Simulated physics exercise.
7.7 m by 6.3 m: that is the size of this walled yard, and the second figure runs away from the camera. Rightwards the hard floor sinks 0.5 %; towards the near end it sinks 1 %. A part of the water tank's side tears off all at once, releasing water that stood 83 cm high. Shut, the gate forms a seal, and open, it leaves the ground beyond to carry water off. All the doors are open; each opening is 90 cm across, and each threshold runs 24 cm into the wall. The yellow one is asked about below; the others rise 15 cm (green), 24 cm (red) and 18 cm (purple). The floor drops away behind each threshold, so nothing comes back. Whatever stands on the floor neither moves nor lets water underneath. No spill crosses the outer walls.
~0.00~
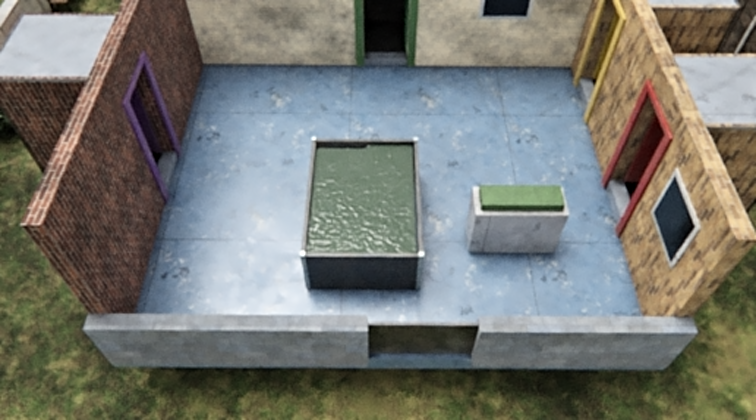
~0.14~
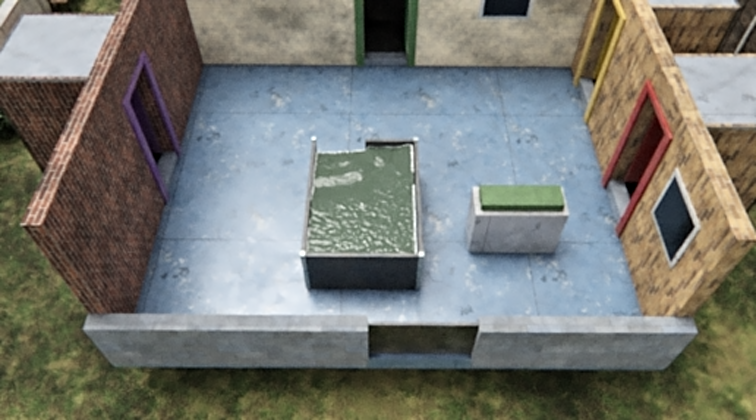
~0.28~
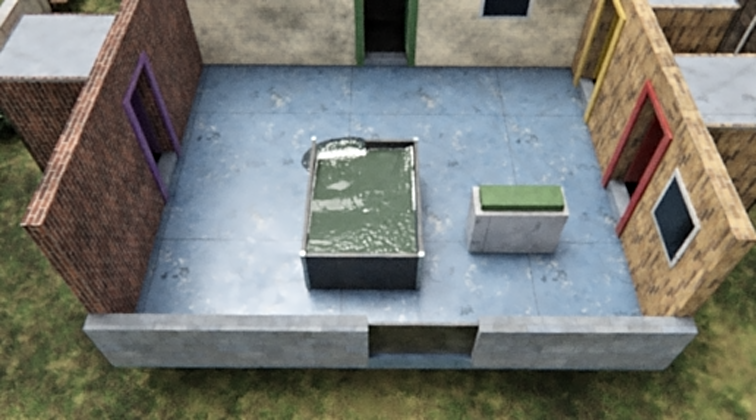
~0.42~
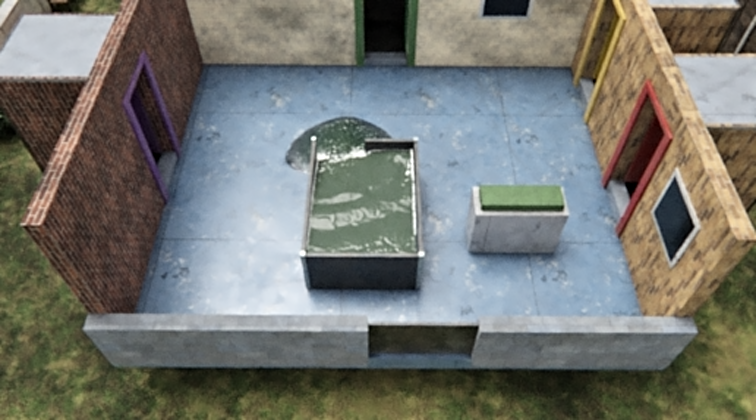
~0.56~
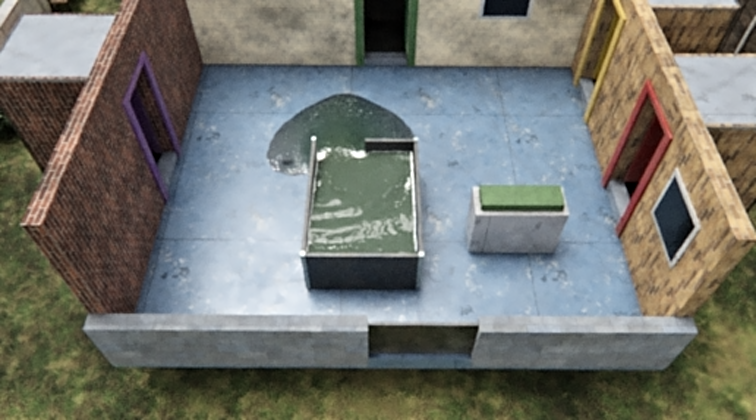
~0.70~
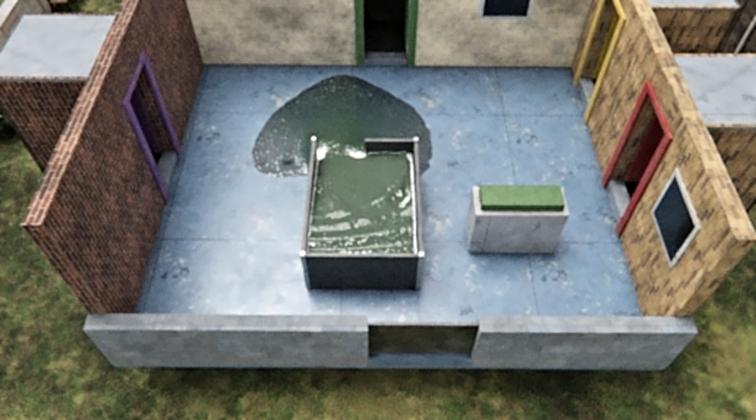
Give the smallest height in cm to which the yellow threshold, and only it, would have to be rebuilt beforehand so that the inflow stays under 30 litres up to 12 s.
Roughly 11 cm.
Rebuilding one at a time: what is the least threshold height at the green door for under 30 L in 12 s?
Green - roughly 21 cm.
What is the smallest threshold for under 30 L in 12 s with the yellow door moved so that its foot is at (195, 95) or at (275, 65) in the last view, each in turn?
First place around 16 cm, second around 17 cm.
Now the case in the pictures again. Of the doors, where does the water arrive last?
The red one.
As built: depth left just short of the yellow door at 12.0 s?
Lab note: Depth approx. 7.5 cm.
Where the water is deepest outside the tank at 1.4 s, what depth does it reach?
40 cm.
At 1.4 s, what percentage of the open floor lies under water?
Some 25 per cent is wet.
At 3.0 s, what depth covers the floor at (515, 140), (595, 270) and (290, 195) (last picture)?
The depths come to about 0, 0 and 0 cm.
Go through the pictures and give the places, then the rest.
The first frame shows still water, 83 cm deep, in the water tank at (364, 196); the yellow door at (595, 62) is dry.
In the second frame, water pours out on the far side and has run 0.3 m, to a hidden place; about 10 cm deep outside, 83 cm at the back.
In the third frame, the gap is on the far side, the front 0.9 m out at a hidden place; the back of the water tank holds 83 cm.
In the fourth frame, the gap is on the far side, the front 1.4 m out at (338, 121); the back of the water tank holds 83 cm.
In the fifth frame, the front is at (337, 97), 2.1 m from the gap on the far side; 3.9 m2 of floor is wet, 82 cm left at the back.
In the sixth frame, the gap is on the far side, the front 2.7 m out at (341, 78); the back of the water tank holds 75 cm; 3.3 m in a straight line remain to the yellow door at (595, 62).
After 1.4 s water covers 25 % of the floor, deepest (40 cm) near (335, 167); it has not reached the yellow door.
After 3.0 s water covers 35 % of the floor, deepest (30 cm) near (203, 69); 3 cm at the yellow door, 0 litres in over its 26 cm threshold.
After 12.0 s water covers 95 % of the floor, deepest (16 cm) near (630, 345); 7 cm at the yellow door, 0 litres in over its 26 cm threshold.
At the yellow door as built, the water arrived by 3.0 s and peaked near 16 cm at 4.0 s.
Run again over the same 12 s with other heights there, 40 litres in over 10 cm, 8 litres over 13.5 cm. The limit of 30 litres is kept from about 11 cm up.
